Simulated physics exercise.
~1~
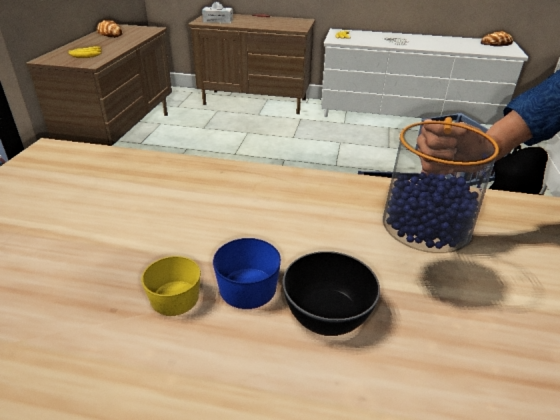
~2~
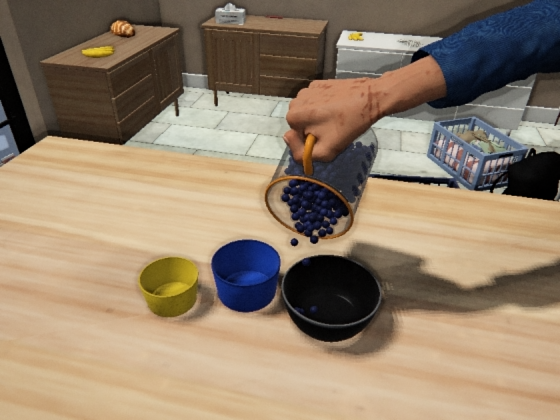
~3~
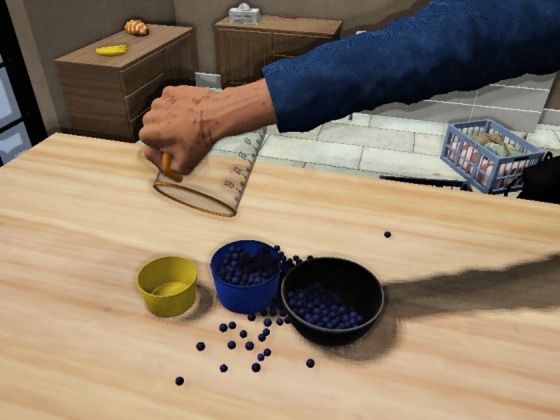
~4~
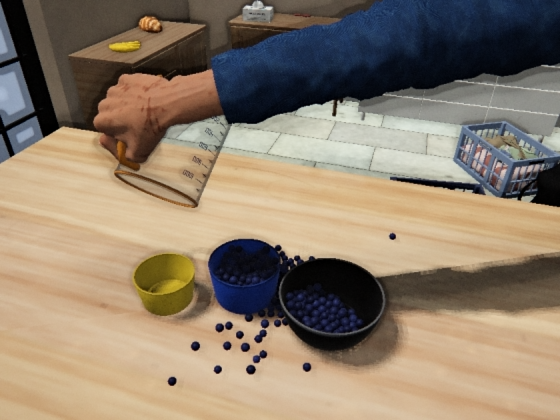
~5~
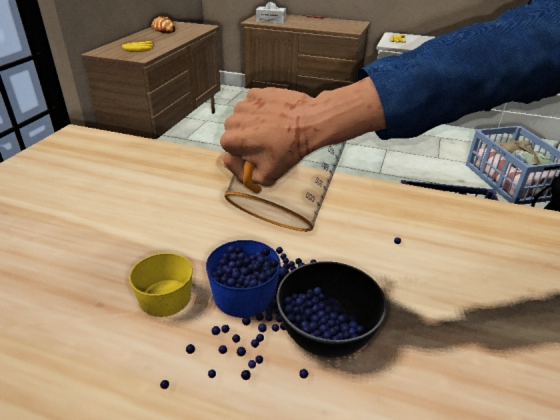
On a wooden table, a hand pours blueberries into blue and black bowls, spilling some.
